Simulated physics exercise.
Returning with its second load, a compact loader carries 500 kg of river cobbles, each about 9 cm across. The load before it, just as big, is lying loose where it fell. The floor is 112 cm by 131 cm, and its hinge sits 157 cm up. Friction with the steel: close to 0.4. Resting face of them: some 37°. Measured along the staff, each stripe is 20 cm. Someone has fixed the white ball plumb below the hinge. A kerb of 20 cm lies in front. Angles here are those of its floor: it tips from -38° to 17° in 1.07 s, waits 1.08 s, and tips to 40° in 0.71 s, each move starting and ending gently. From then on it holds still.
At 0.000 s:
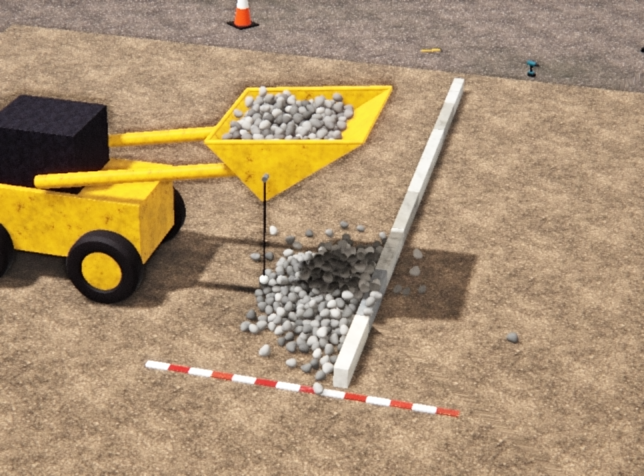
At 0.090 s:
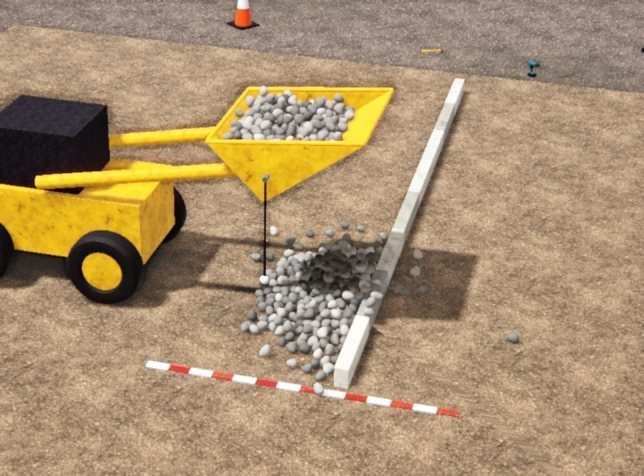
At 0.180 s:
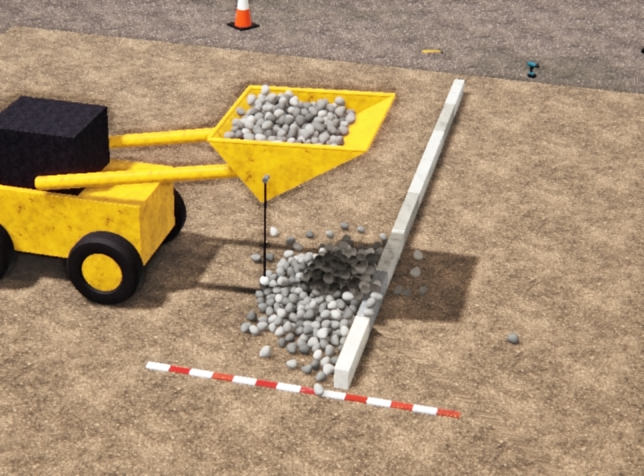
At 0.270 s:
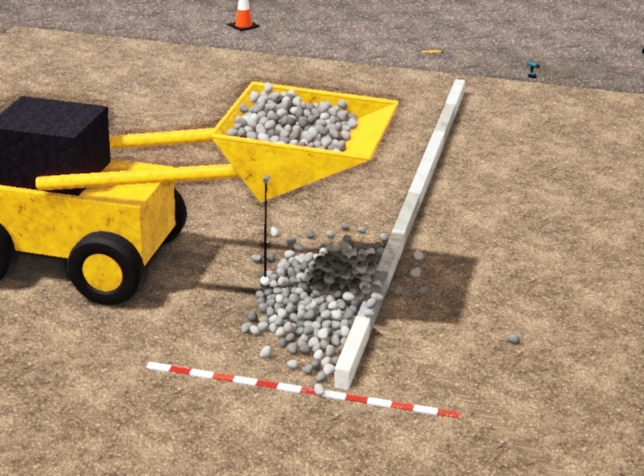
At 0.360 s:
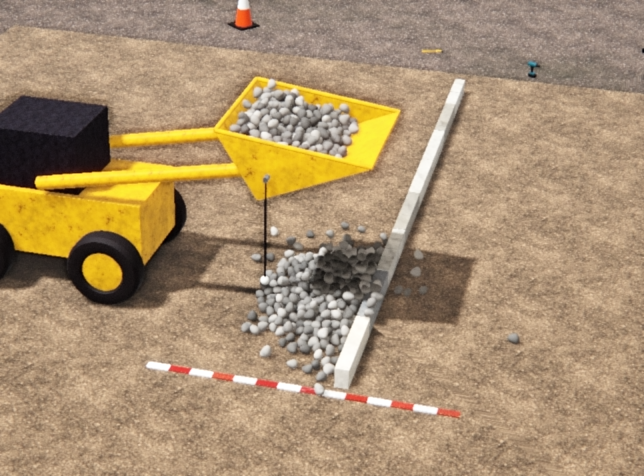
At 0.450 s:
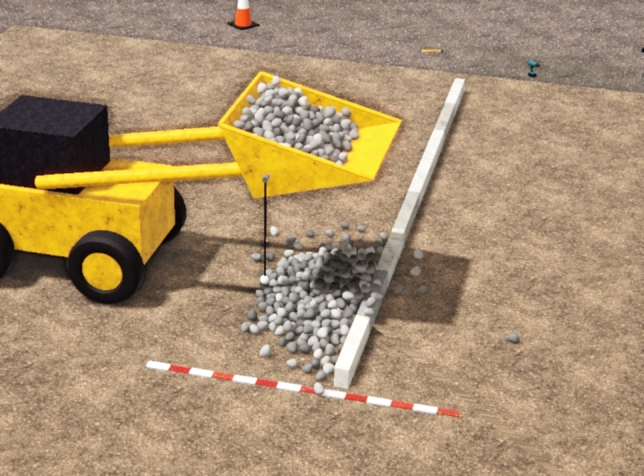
A yellow loader slowly tilts its raised bucket of grey stones forward above a loose pile.
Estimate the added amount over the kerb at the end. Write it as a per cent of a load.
Roughly 93 per cent of a load.
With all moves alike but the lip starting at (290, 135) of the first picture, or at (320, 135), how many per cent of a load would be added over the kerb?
I'd expect near 20 per cent first and near 50 per cent next.
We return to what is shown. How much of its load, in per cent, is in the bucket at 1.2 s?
Around 100 per cent of the load is still inside.
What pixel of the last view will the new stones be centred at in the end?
They come to rest centred about (419, 303).
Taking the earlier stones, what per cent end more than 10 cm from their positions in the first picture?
0 %.
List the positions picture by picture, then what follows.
Lip at (363, 142), floor tilted -38°, highest stones at (304, 101). The earlier load is highest near (346, 278), 27 cm above ground level, 98 % on this side of the kerb, 1 % over the kerb, in the first picture.
Lip at (364, 144), floor tilted -37°, highest stones at (293, 99); the stones move at 0.1 m/s on average, in the second picture.
The bucket is at -34°, its lip at (367, 150); the top of the load is at (278, 100); the stones move at 0.2 m/s on average, in the third picture.
Lip at (370, 159), floor tilted -29°, highest stones at (272, 98); the stones move at 0.3 m/s on average, in the fourth picture.
Lip at (372, 168), floor tilted -23°, highest stones at (268, 97); the stones move at 0.3 m/s on average, in the fifth picture.
Lip at (373, 179), floor tilted -17°, highest stones at (268, 97); the stones move at 0.3 m/s on average, in the sixth picture.
After 0.8 s the floor is at 8°; in per cent of one load, 100 in the bucket, 98 on this side of the kerb, 1 over the kerb; the foremost stones are at (415, 292).
After 1.2 s the floor is at 17°; in per cent of one load, 100 in the bucket, 99 on this side of the kerb, 1 over the kerb; the foremost stones are at (415, 292).
After 3.3 s the floor is at 40°; in per cent of one load, 0 in the bucket, 106 on this side of the kerb, 94 over the kerb; the foremost stones are at (570, 325).
After 6.1 s the floor is at 40°; in per cent of one load, 0 in the bucket, 105 on this side of the kerb, 94 over the kerb; the foremost stones are at (572, 325). Net gain over the kerb, 93.
